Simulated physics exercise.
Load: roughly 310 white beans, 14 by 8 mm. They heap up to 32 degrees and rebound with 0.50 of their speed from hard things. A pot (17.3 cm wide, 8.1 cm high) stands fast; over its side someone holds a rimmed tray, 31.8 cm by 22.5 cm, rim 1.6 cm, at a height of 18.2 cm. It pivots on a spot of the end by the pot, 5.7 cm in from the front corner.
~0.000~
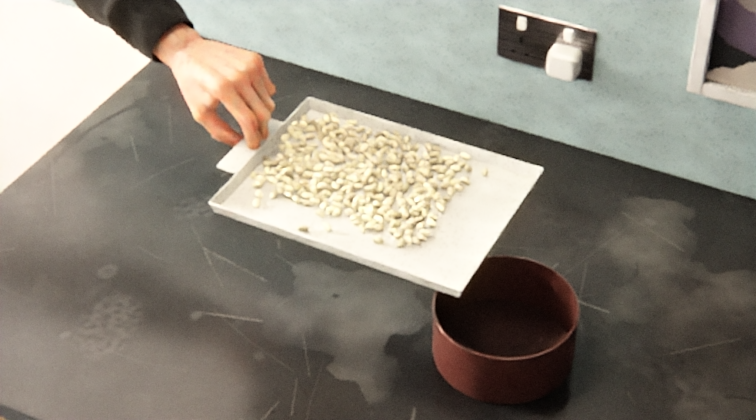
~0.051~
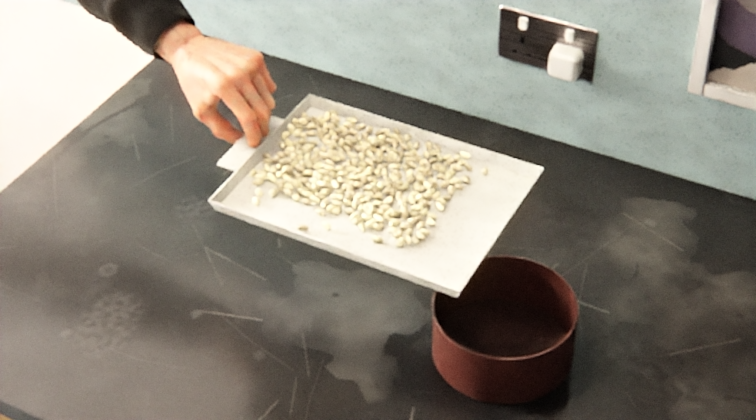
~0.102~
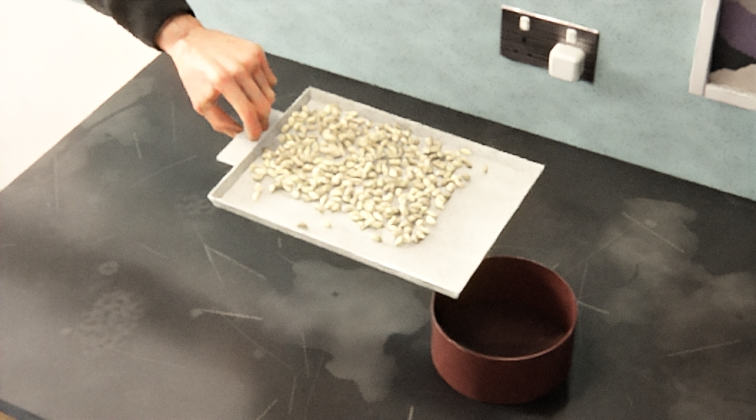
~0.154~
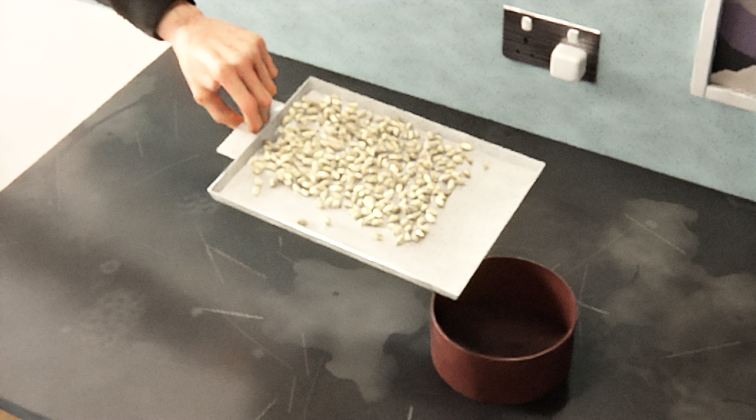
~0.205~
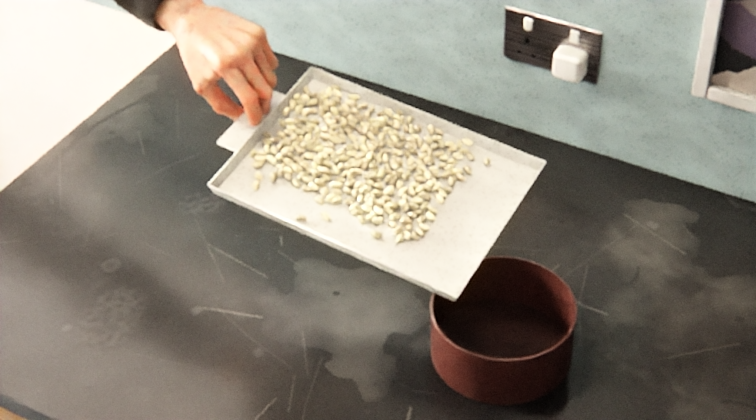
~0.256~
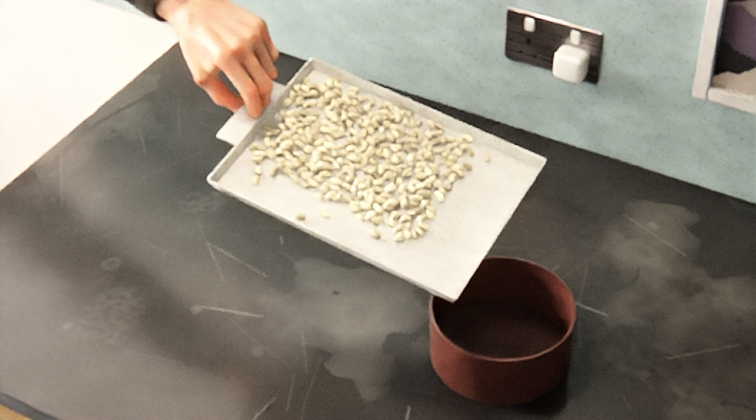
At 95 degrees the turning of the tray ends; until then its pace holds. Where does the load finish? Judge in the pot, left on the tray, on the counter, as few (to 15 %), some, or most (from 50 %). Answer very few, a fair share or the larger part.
Pot very few, tray very few, counter the larger part.
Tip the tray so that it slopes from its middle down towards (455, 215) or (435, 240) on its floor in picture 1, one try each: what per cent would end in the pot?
Some 60 and 40 per cent.
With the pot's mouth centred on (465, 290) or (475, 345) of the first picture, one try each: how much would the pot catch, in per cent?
Some 0 and 90 per cent.
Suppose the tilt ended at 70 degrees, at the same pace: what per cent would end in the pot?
In that case some 5 per cent.
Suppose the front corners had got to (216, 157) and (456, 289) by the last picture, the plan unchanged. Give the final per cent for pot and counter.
Pot 60, counter 40.
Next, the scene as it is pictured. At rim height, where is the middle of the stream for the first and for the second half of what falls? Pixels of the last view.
At about (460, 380), then at (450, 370).
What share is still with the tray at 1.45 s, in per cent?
Roughly 20 per cent.
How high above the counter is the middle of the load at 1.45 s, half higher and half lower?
Some 0 cm.
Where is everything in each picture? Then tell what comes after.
Tray tilt 0 degrees, front corners at (214, 201) and (459, 286); middle of the pieces at (357, 173); pot at (506, 305), in the first picture.
Tray tilt 1 degrees, front corners at (214, 199) and (458, 287); middle of the pieces at (357, 172), in the second picture.
Tray tilt 2 degrees, front corners at (214, 195) and (457, 288); middle of the pieces at (357, 168), in the third picture.
Tray tilt 5 degrees, front corners at (214, 189) and (456, 290), lowest corner right front; middle of the pieces at (357, 162), in the fourth picture.
Tray tilt 8 degrees, front corners at (213, 184) and (455, 292), lowest corner right front; middle of the pieces at (358, 157), in the fifth picture.
Tray tilt 11 degrees, front corners at (213, 178) and (454, 294), lowest corner right front; middle of the pieces at (358, 151); pot at (503, 306). Its pace works out near 55 degrees a second, in the sixth picture.
After 0.97 s, tilt 50 degrees; the tray holds 85 %, the pot 0 %.
After 1.45 s, tilt 77 degrees; the tray holds 20 %, the pot 5 %.
After 1.99 s, tilt 95 degrees; the tray holds 0 %, the pot 5 %.
At rest (2.6 s), pot 5 %, tray 0 %, counter 95 %.
